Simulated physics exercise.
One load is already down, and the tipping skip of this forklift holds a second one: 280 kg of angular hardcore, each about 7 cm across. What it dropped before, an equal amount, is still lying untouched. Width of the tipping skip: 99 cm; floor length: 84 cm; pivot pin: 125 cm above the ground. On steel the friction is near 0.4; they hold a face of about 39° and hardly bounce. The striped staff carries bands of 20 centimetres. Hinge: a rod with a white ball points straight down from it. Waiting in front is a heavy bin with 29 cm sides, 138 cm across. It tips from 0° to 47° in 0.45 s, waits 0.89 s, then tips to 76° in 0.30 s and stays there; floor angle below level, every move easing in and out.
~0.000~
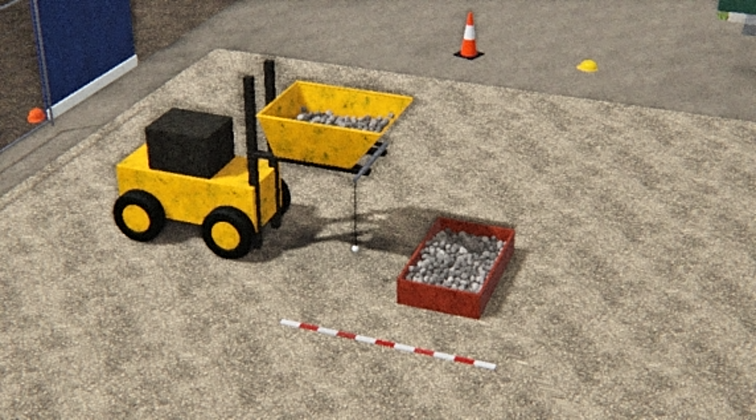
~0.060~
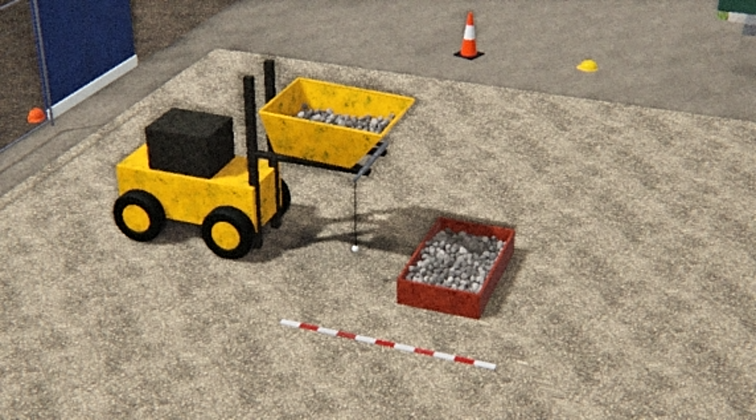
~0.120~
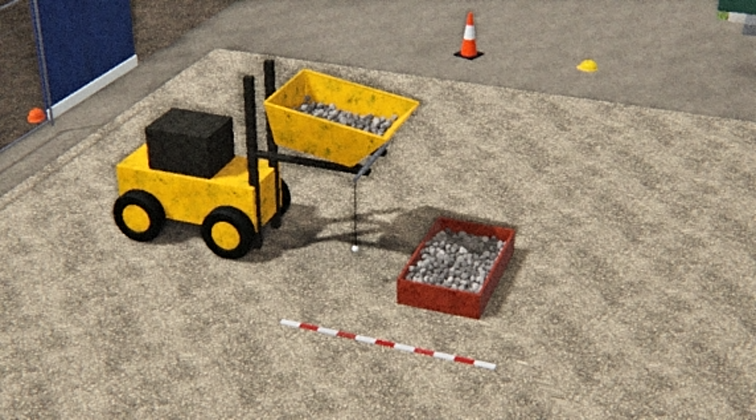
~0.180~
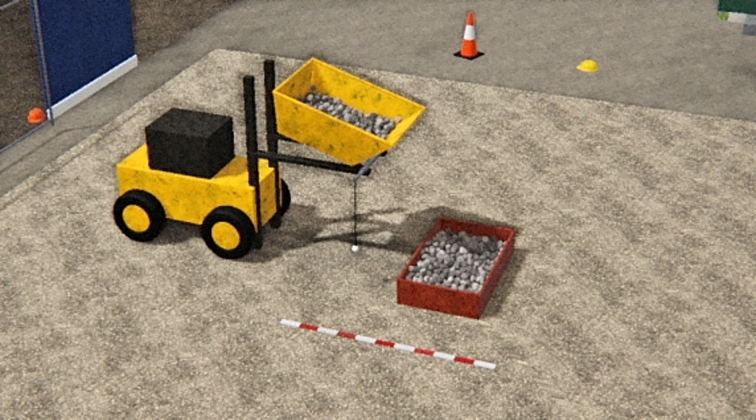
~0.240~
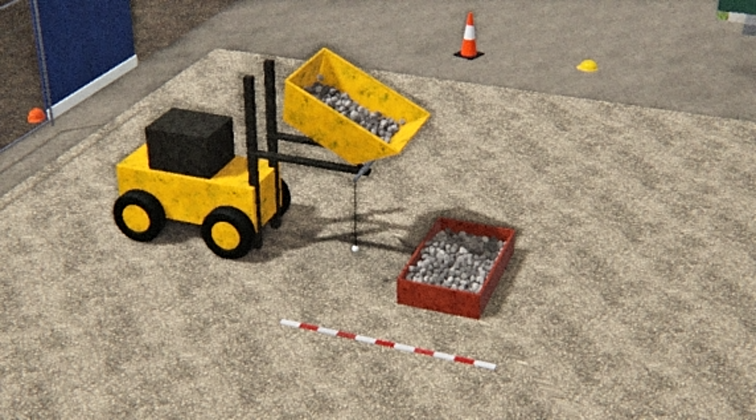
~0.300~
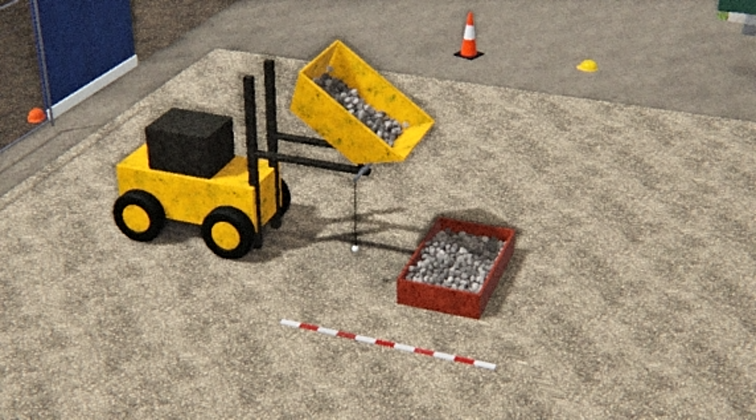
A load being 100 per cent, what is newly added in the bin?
About 90 per cent is added.
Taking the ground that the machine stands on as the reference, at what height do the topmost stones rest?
52 cm above.
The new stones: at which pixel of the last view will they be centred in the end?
Around (463, 254).
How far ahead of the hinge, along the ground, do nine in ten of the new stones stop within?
Ahead of it by roughly 130 cm.
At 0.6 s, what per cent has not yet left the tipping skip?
Roughly 100 per cent of its load.
After 0.4 s the floor is at 45°; in per cent of one load, 100 in the tipping skip, 100 in the bin; the foremost stones are at (496, 267).
After 0.6 s the floor is at 47°; in per cent of one load, 100 in the tipping skip, 100 in the bin; the foremost stones are at (496, 267).
After 2.1 s the floor is at 76°; in per cent of one load, 46 in the tipping skip, 152 in the bin, 2 beside or beyond the bin; the foremost stones are at (540, 285).
After 4.6 s the floor is at 76°; in per cent of one load, 0 in the tipping skip, 2 short of the bin, 190 in the bin, 9 beside or beyond the bin; the foremost stones are at (572, 309). Net gain in the bin, 90.
